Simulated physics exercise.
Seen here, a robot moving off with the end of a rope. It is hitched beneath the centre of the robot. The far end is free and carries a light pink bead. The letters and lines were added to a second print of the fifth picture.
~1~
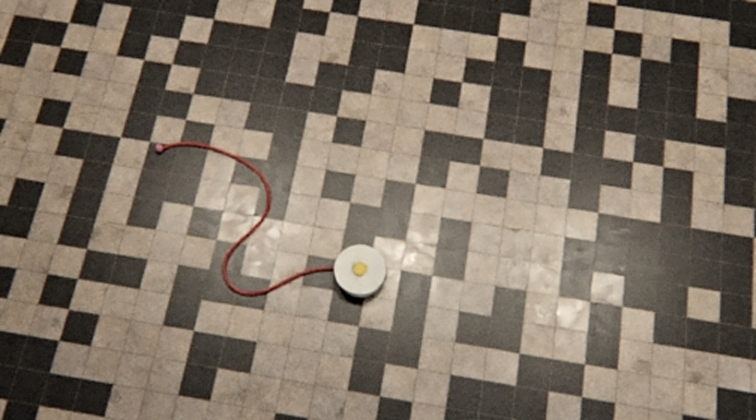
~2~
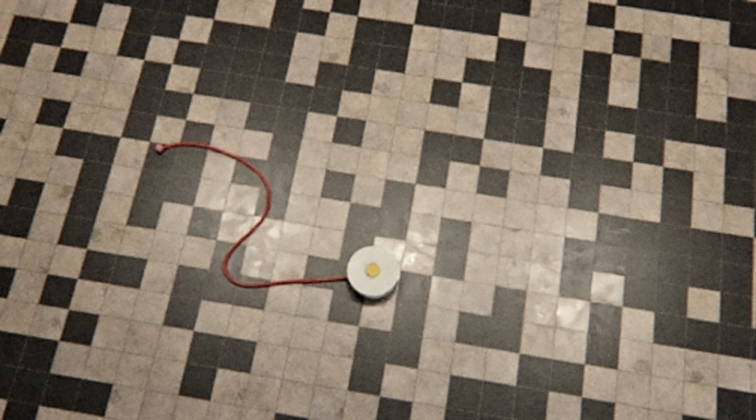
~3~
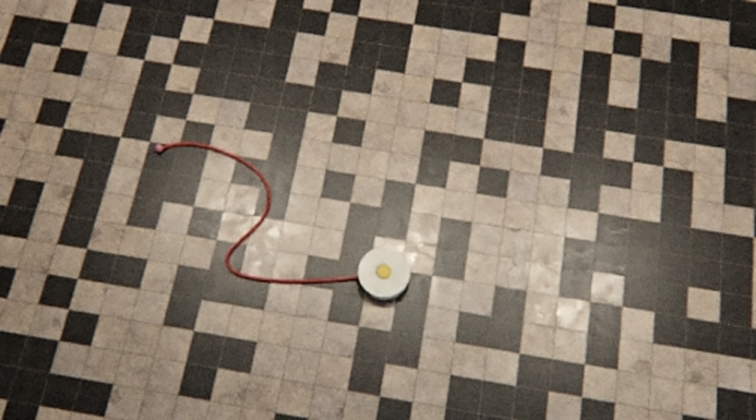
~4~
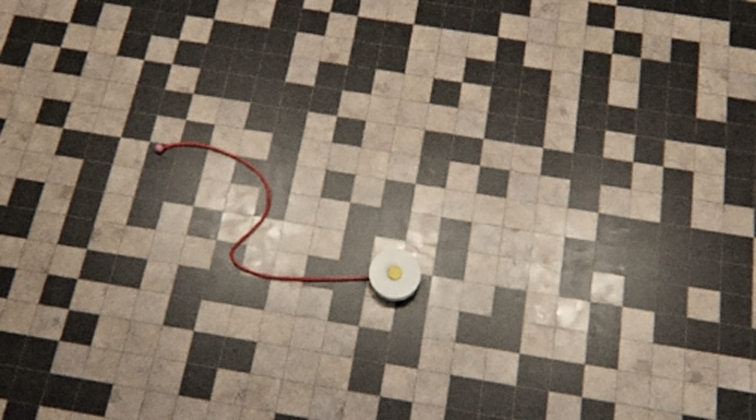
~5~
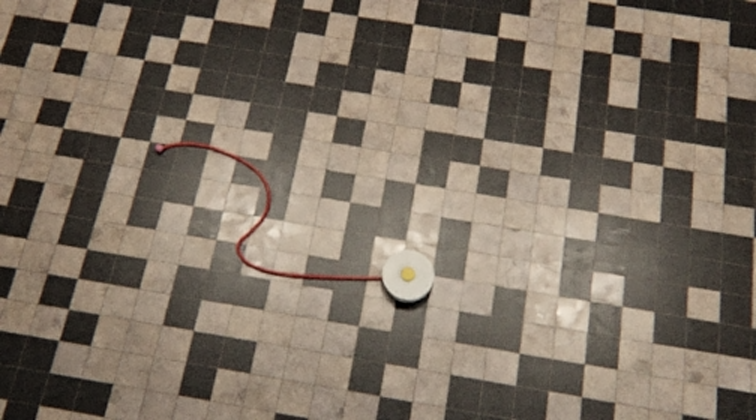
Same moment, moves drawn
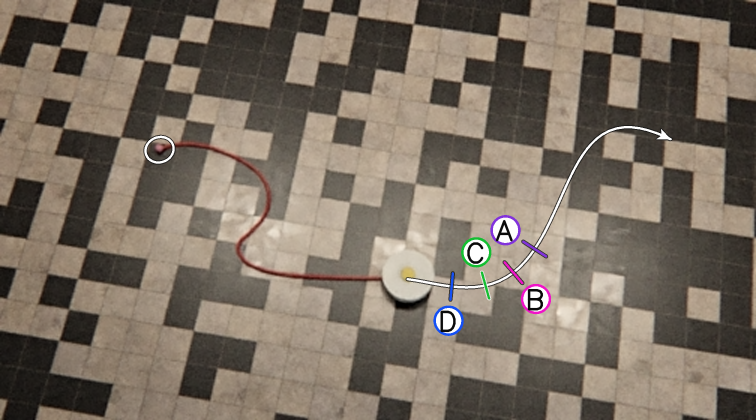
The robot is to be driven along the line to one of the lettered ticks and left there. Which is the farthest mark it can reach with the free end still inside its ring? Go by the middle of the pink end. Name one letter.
The farthest safe stop is B.
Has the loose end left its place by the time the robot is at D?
No.
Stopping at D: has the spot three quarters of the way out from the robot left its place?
No.
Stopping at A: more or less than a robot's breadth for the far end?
Less.
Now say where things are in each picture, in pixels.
In the first frame, robot (360, 272); free end (159, 148).
In the second frame, robot (373, 273); free end (159, 148).
In the third frame, robot (384, 274); free end (159, 148).
In the fourth frame, robot (395, 275); free end (159, 148).
In the fifth frame, robot (408, 277); free end (159, 148).
On the copy, A at (535, 249); B at (513, 273); C at (485, 286); D at (452, 286); the ring at (160, 150); the route from (408, 279) via (553, 215) to (671, 139).
On B. First, robot (446, 283), middle of the rope (259, 239), free end (159, 148).
Then, robot (484, 283), middle of the rope (296, 233), free end (159, 148).
Finally, robot (515, 270), middle of the rope (323, 227), free end (166, 146); the free end is still in its ring.
By contrast, A drags the free end to (179, 147); C is safe but short; D is safe but short.
